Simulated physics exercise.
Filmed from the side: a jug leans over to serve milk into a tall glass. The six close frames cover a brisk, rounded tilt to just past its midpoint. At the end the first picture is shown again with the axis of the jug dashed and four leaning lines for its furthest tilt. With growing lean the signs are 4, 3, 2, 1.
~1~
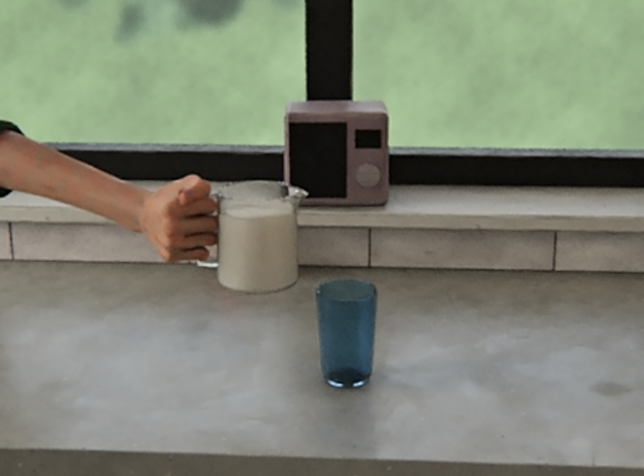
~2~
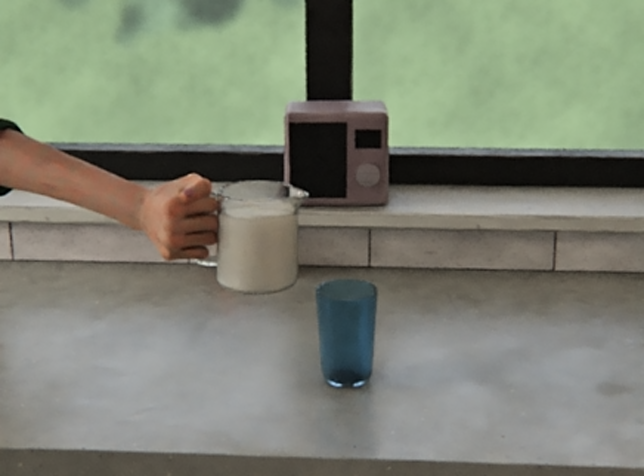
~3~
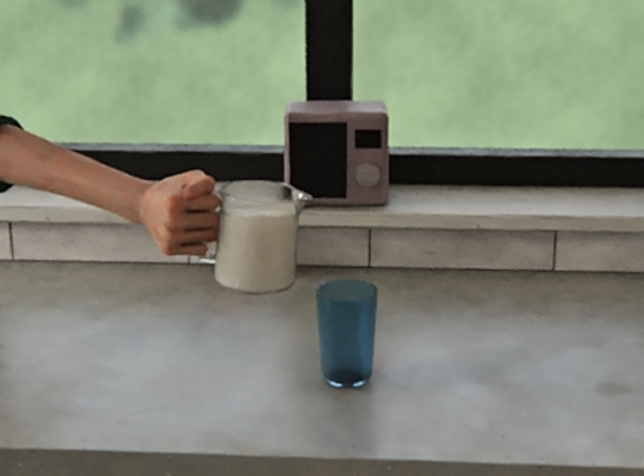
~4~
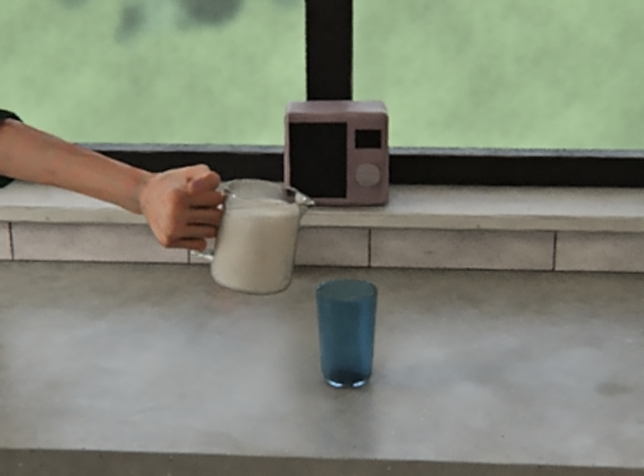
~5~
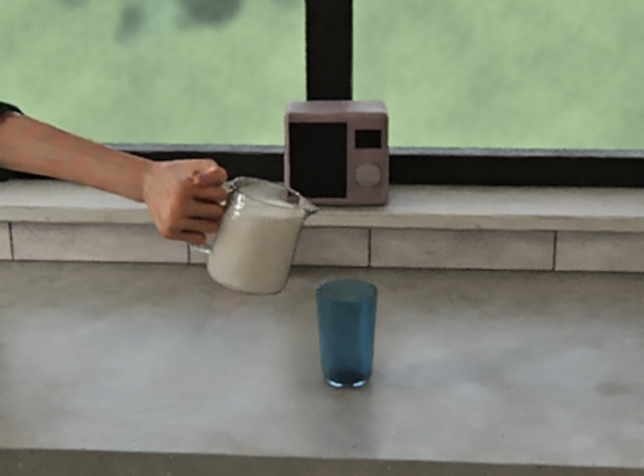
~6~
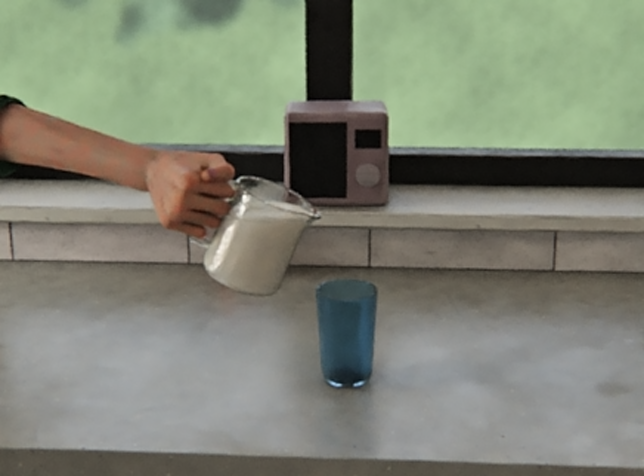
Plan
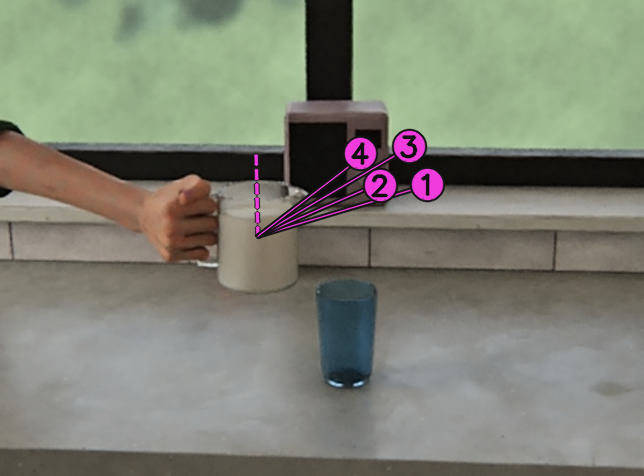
A hand held a clear jug of milk above a gray counter, upright at first, then slowly tilted it to the right near a tall blue glass, with no milk leaving the jug.
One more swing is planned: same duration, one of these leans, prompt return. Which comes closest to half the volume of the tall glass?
3 works best here.
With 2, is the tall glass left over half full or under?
Over half.
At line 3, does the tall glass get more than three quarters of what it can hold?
No, less.
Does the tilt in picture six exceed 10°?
Yes.
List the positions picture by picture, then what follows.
Upright, lip at (306, 194); rim of the tall glass round (347, 289); nothing has left yet.
Upright, lip at (307, 195); nothing has left yet.
Tipped about 5°, lip at (309, 198); nothing has left yet.
Tipped about 10°, lip at (313, 203); nothing has left yet.
Tipped about 16°, lip at (316, 209); nothing has left yet.
Tipped about 23°, lip at (319, 217); nothing has left yet.
On the marked copy, 1 at (411, 190); 2 at (363, 190); 3 at (395, 155); 4 at (348, 166).
With 1, the tall glass ends with about 84 % of what it can hold; 3 % of the milk is spilt.
With 2, the tall glass ends with about 68 % of what it can hold.
With 3, the tall glass ends with about 51 % of what it can hold.
With 4, the tall glass ends with about 37 % of what it can hold.
